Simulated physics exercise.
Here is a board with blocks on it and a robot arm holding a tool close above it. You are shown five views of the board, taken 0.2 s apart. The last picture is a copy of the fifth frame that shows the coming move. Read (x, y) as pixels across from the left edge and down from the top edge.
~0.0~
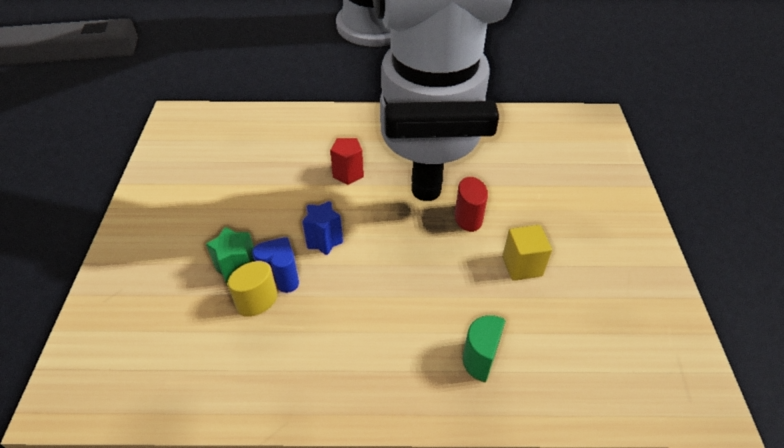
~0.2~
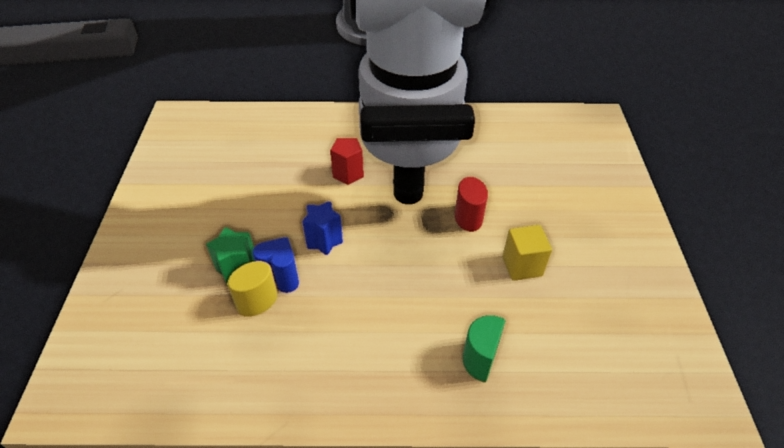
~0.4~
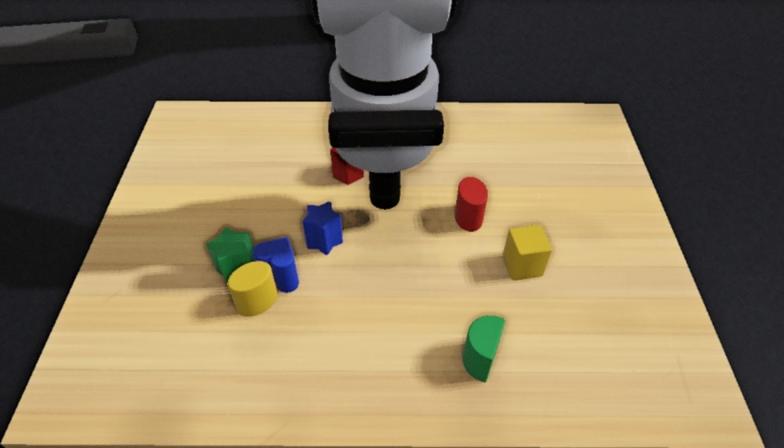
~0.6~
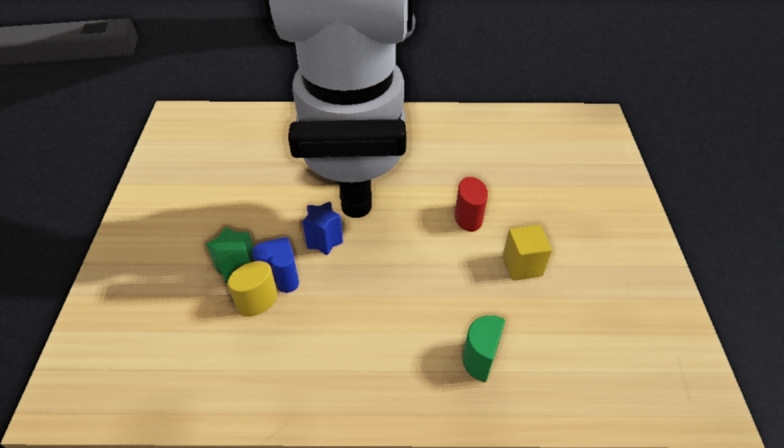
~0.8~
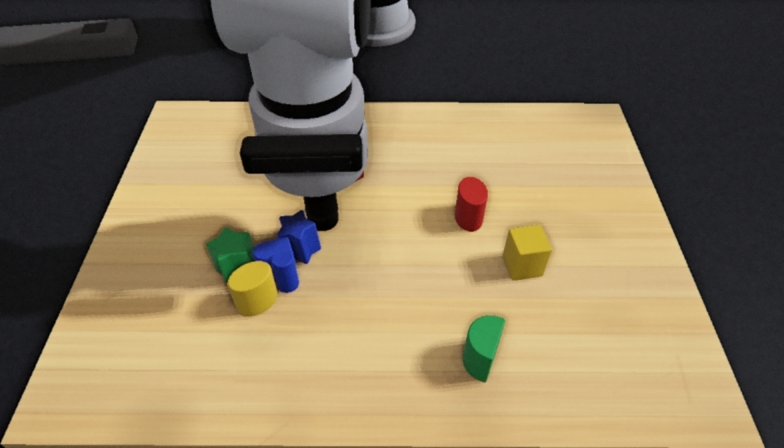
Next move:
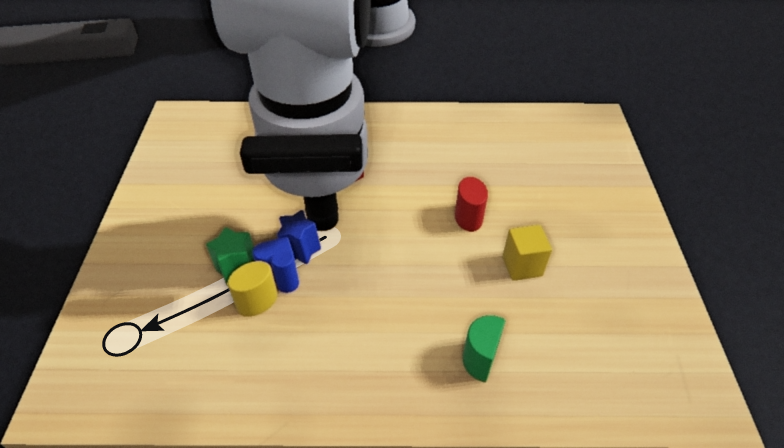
On a wooden board scattered with colored blocks, a robot arm moves its black-tipped tool left past the red blocks, then pushes the blue star-shaped block left and slightly toward the viewer, close to the blue heart block.
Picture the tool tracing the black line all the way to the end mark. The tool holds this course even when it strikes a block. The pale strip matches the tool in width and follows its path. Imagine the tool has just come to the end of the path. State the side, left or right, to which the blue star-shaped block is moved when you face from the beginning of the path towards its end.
Seen from start to end, it moves right.
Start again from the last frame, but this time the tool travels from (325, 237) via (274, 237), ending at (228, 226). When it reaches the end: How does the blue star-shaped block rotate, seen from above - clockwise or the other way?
Turns anticlockwise.
The drawn path runs from (325, 237) through (266, 270) and (198, 305) to (122, 339).
The first path, step by step. One third of the way, tool at (261, 254); green star-shaped block at (190, 257); yellow elliptical block at (234, 309); blue heart block at (221, 287), turned 65° anticlockwise; blue star-shaped block at (227, 256).
Two thirds of the way, tool at (191, 290); green star-shaped block at (120, 270), turned 35° clockwise; yellow elliptical block at (231, 310), turned 20° anticlockwise; blue heart block at (184, 315); blue star-shaped block at (148, 284), turned 40° clockwise.
At the end, tool at (112, 324); green star-shaped block at (85, 269), turned 95° clockwise; yellow elliptical block at (231, 310), turned 20° anticlockwise; blue heart block at (171, 322), turned 190° anticlockwise; blue star-shaped block at (72, 300), turned 95° clockwise.
